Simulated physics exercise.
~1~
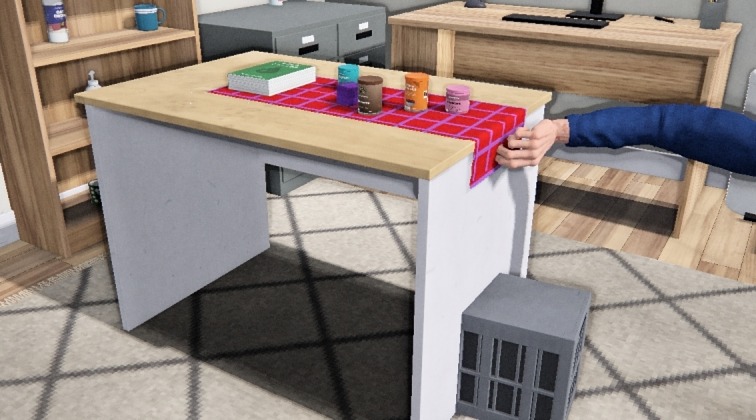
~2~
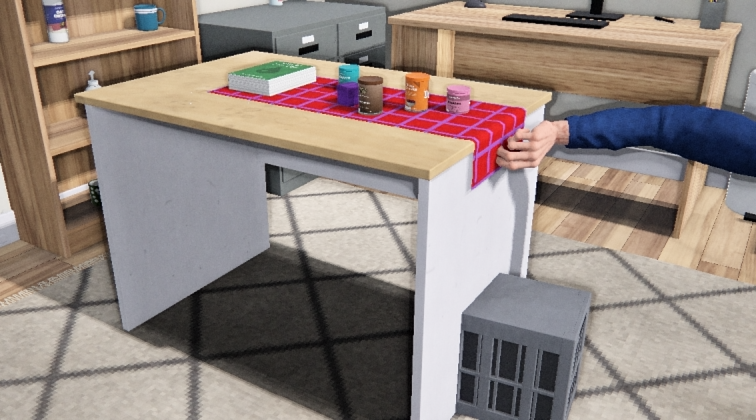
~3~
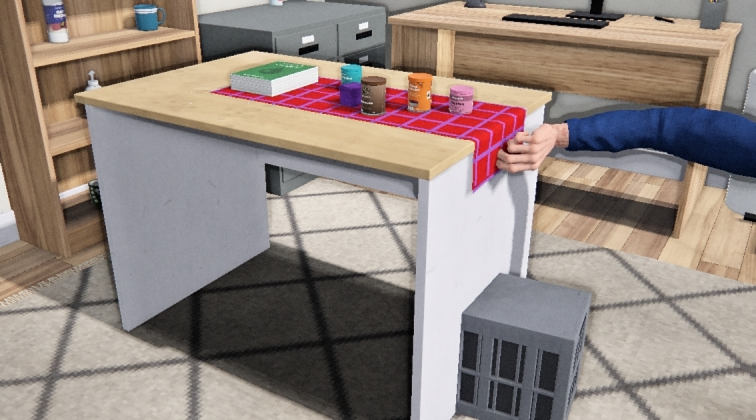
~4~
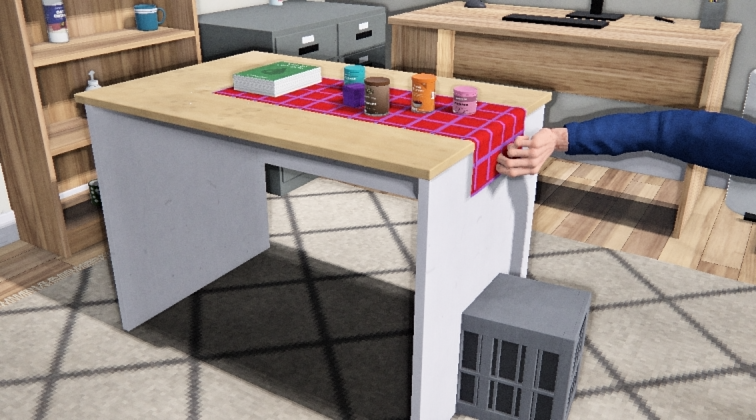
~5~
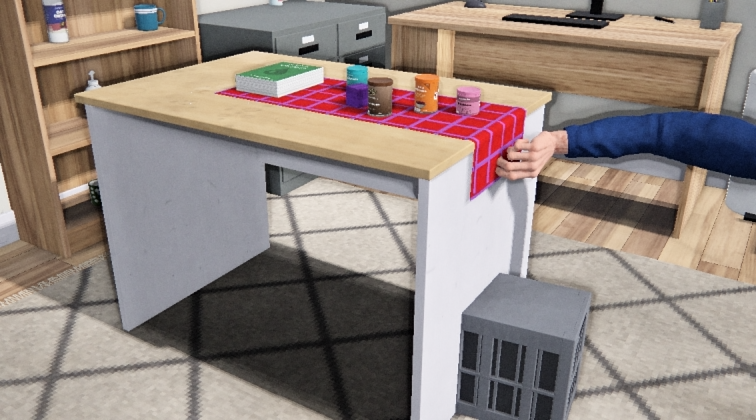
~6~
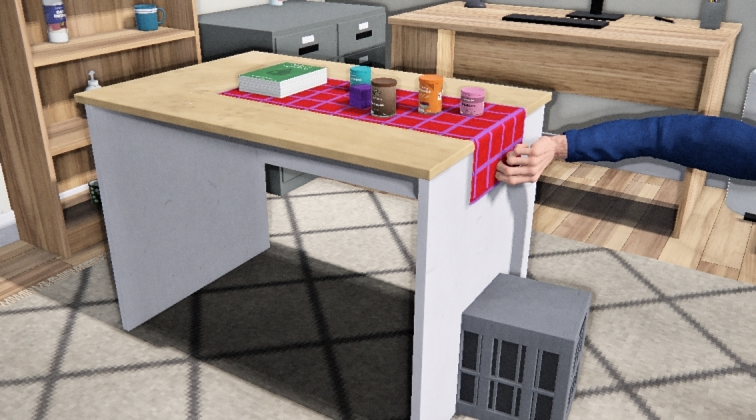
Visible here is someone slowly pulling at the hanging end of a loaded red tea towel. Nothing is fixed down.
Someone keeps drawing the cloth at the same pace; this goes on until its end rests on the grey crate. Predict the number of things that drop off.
Yeah well, the pull sends off three pieces and stops there.
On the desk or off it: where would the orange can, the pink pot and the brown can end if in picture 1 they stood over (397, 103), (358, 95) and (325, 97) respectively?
Here's how it goes: The orange can leaves the top, the pink pot remains in place and the brown can remains in place.
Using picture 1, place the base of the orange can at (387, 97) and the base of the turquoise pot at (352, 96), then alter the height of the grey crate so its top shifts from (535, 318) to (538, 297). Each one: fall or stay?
The orange can? Safe. The turquoise pot? Safe.
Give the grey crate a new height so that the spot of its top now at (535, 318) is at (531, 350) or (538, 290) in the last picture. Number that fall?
We'd see 4, then 2.
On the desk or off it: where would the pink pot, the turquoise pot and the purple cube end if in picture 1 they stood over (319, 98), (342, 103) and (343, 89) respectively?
The pink pot stays on; the turquoise pot does not fall; the purple cube stays on.
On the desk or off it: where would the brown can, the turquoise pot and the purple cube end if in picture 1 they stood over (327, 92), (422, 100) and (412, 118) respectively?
Here's how it goes: The brown can makes it through, the turquoise pot ends up down, and the purple cube ends up down.
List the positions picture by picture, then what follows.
Hem (470, 189); pink pot (458, 88); orange can (417, 75); brown can (370, 78); purple cube (350, 84); turquoise pot (349, 66); top of the crate (535, 318), in the first picture.
Hem (471, 190); pink pot (459, 88), in the second picture.
Hem (473, 194); orange can (420, 76), in the third picture.
Hem (470, 197); brown can (377, 79); top of the crate (535, 318), in the fourth picture.
Hem (470, 201); purple cube (359, 86), in the fifth picture.
Hem (469, 205); pink pot (473, 90); orange can (431, 77); brown can (384, 80); purple cube (363, 86); turquoise pot (361, 68), in the sixth picture.
Soon after, hem near (495, 253); pink pot gone.
After that, hem on the crate; pink pot, orange can and brown can gone.
In the end, hem on the crate; pink pot, orange can and brown can gone. The count of fallen things is three.
